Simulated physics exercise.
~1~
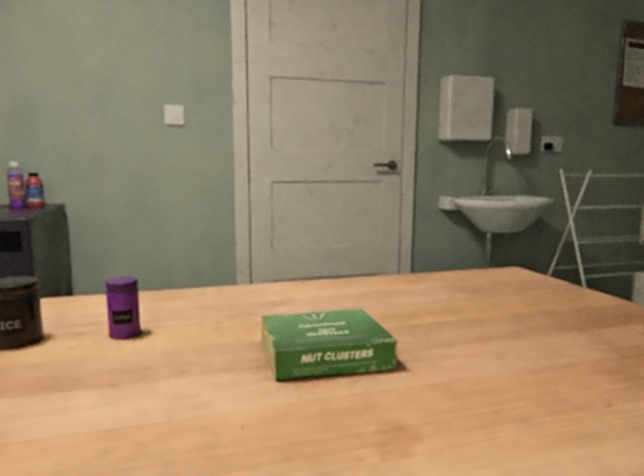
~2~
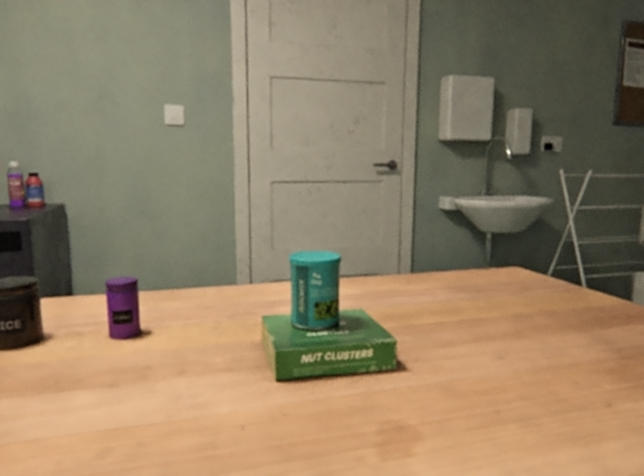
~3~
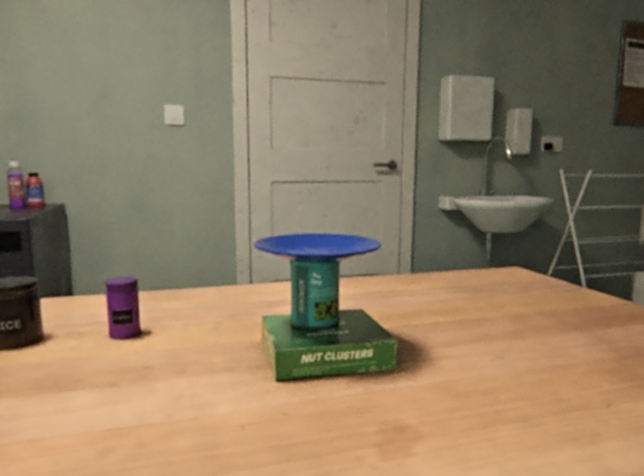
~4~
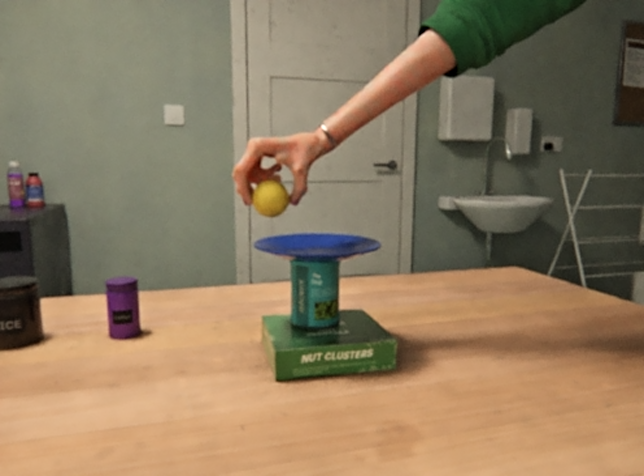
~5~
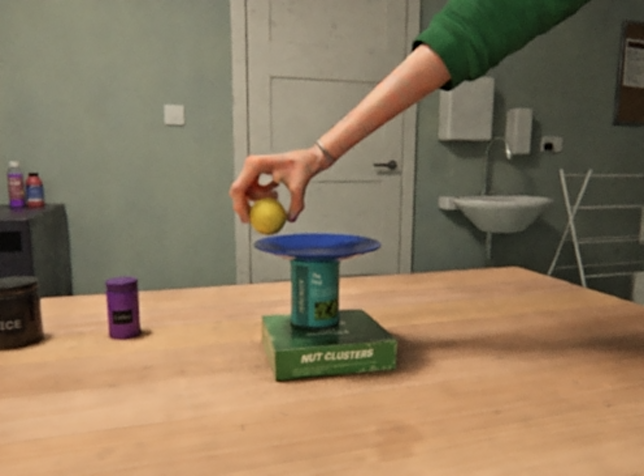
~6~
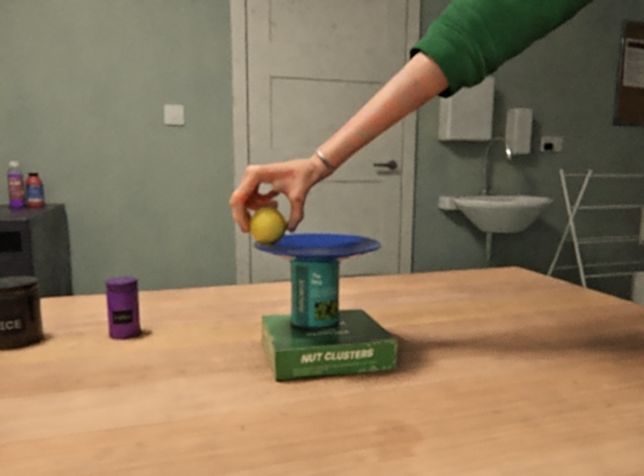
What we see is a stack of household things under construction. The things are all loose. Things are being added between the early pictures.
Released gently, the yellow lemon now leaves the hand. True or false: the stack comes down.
False.
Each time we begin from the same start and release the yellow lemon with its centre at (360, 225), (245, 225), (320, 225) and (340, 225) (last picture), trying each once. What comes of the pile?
Case one: Stable. Case two: Falls over. Case three: Stable. Case four: Stable.
Then, 0.20 s past the last view, nothing moves.
Then, 0.50 s past the last view, yellow lemon resting near (268, 227).
Finally, all 6 still in place. Final places as the last picture's camera would see them, yellow lemon near (268, 227). The pile stays up.
